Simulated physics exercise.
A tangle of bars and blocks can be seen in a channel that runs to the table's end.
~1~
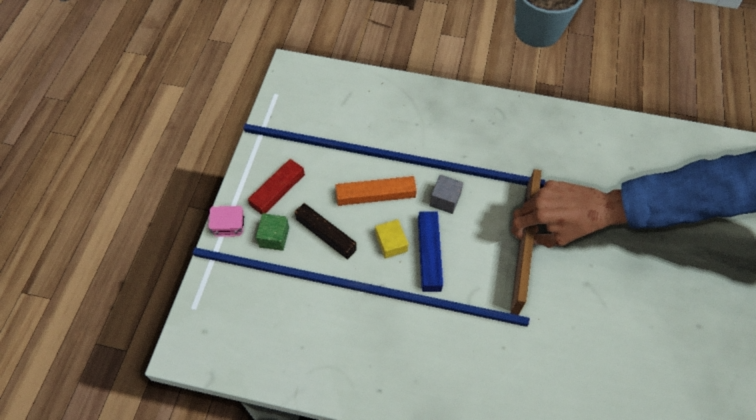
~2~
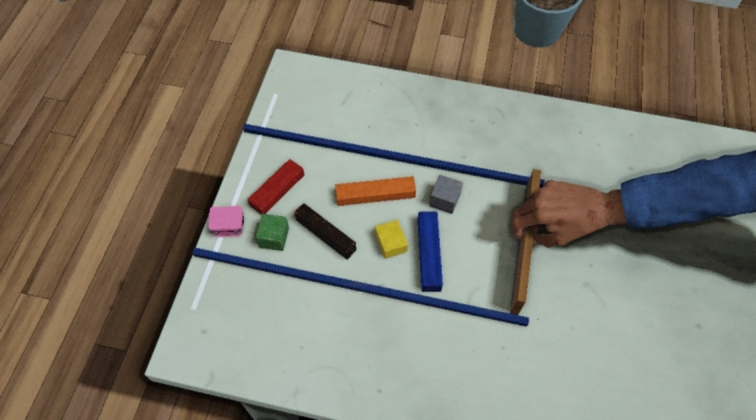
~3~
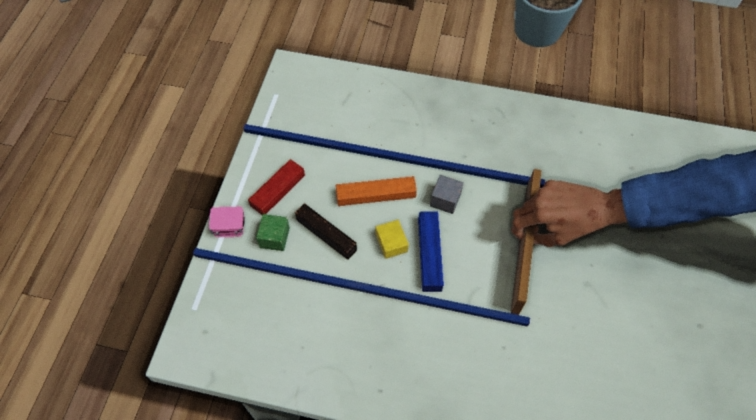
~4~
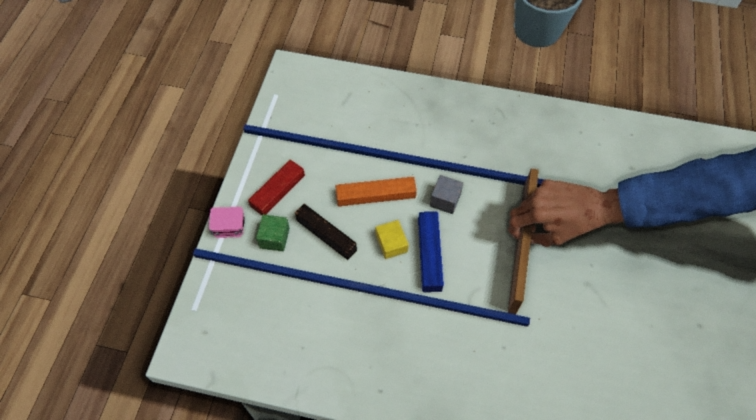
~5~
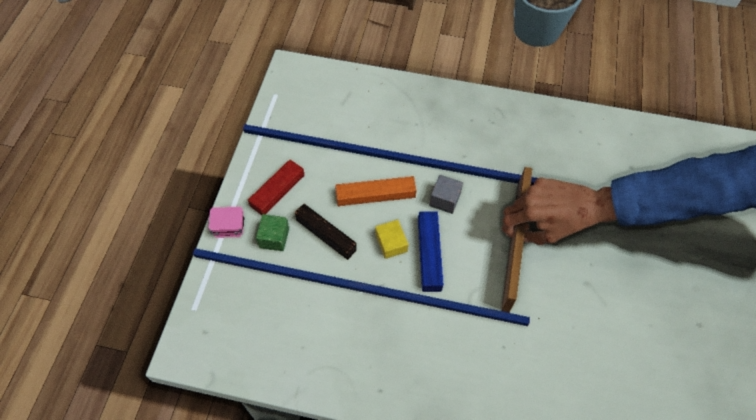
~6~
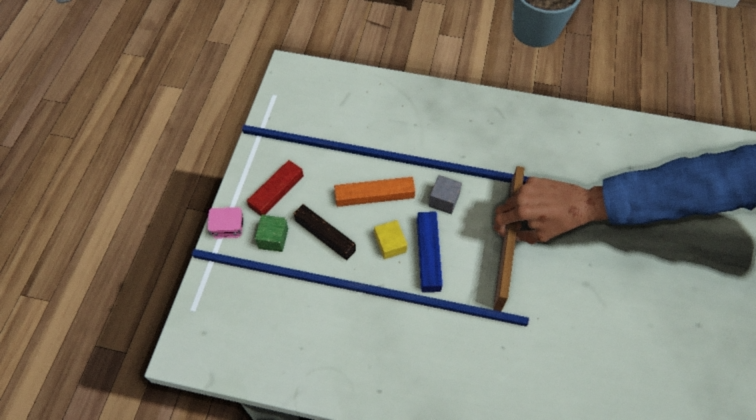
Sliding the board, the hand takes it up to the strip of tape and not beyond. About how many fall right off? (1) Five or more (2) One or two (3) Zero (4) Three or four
The answer is 1.
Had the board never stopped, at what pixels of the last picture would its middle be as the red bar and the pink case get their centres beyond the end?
(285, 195) and (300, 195), more or less.
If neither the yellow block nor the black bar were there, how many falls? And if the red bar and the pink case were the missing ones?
That gives 4 for the first pair taken away and 4 for the second.
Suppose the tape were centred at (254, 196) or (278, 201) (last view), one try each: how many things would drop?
Try 1: 5; try 2: 2.
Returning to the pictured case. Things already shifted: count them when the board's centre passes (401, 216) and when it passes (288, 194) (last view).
That gives 4 for the first and 8 for the second.
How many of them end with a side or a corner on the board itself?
It's 2.
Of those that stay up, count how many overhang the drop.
Count of overhanging things: 1.
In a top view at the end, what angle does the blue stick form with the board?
Around 0 degrees.
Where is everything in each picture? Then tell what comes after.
The first picture shows pink case (228, 222); red bar (277, 187); green block (273, 232); board (526, 240); tape (239, 192).
The second picture shows red bar (277, 187); yellow block (391, 239).
The third picture shows green block (273, 233); board (527, 240).
The fourth picture shows pink case (228, 223); blue stick (430, 251).
The fifth picture shows red bar (277, 187); orange bar (376, 191).
The sixth picture shows pink case (227, 223); red bar (276, 188); green block (272, 234); board (509, 237); tape (238, 193).
Soon after, none off yet; pink case at rest near (227, 223); red bar at rest near (276, 188); green block at rest near (272, 234).
After that, none off yet; pink case at rest near (227, 223); red bar displaced a little near (256, 183); green block moving near (267, 235).
And then, none off yet; pink case tilting well over near (192, 217); red bar displaced about its own width near (224, 164); green block displaced well along near (209, 233).
In the end, the number that fall off is five or more; gone, yellow block, orange bar, black bar, green block, red bar and pink case.
